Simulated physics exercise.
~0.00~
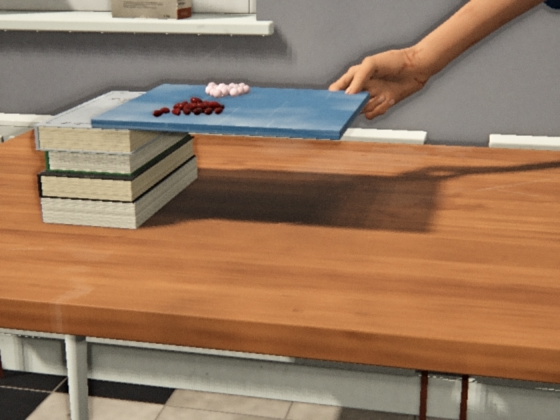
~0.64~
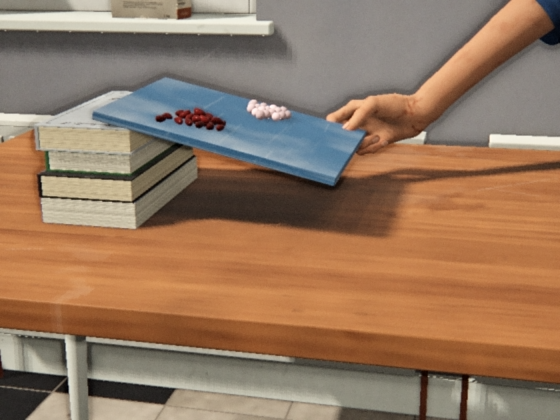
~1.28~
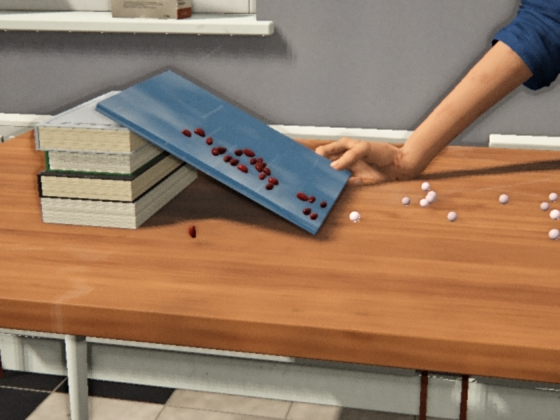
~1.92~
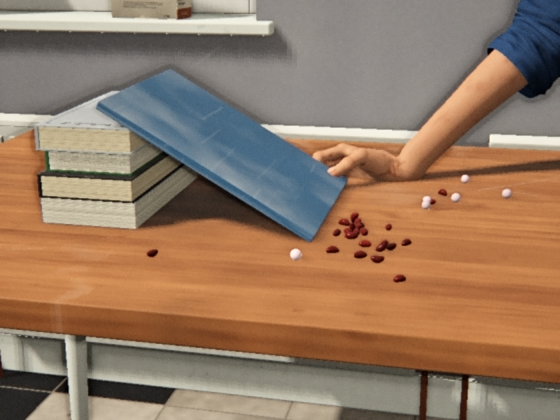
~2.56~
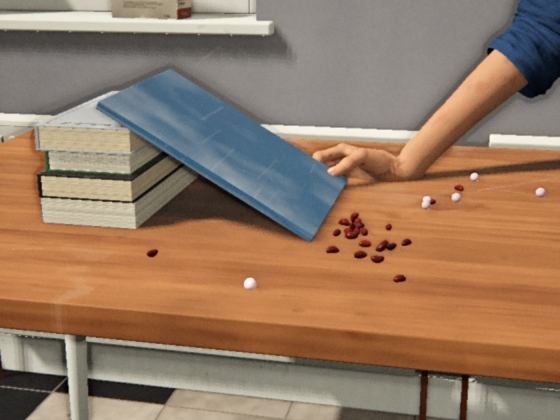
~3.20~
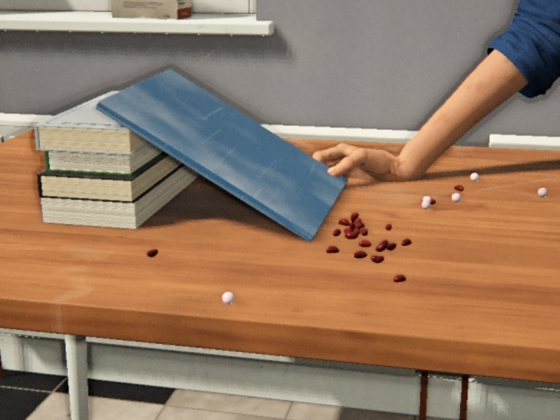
The footage shows a hand lowering one end of a blue board propped on stacked books until it rests on the wooden table; pale round pieces roll off and scatter far to the right, some leaving view, while dark red pieces slide down later and settle mostly near its foot.
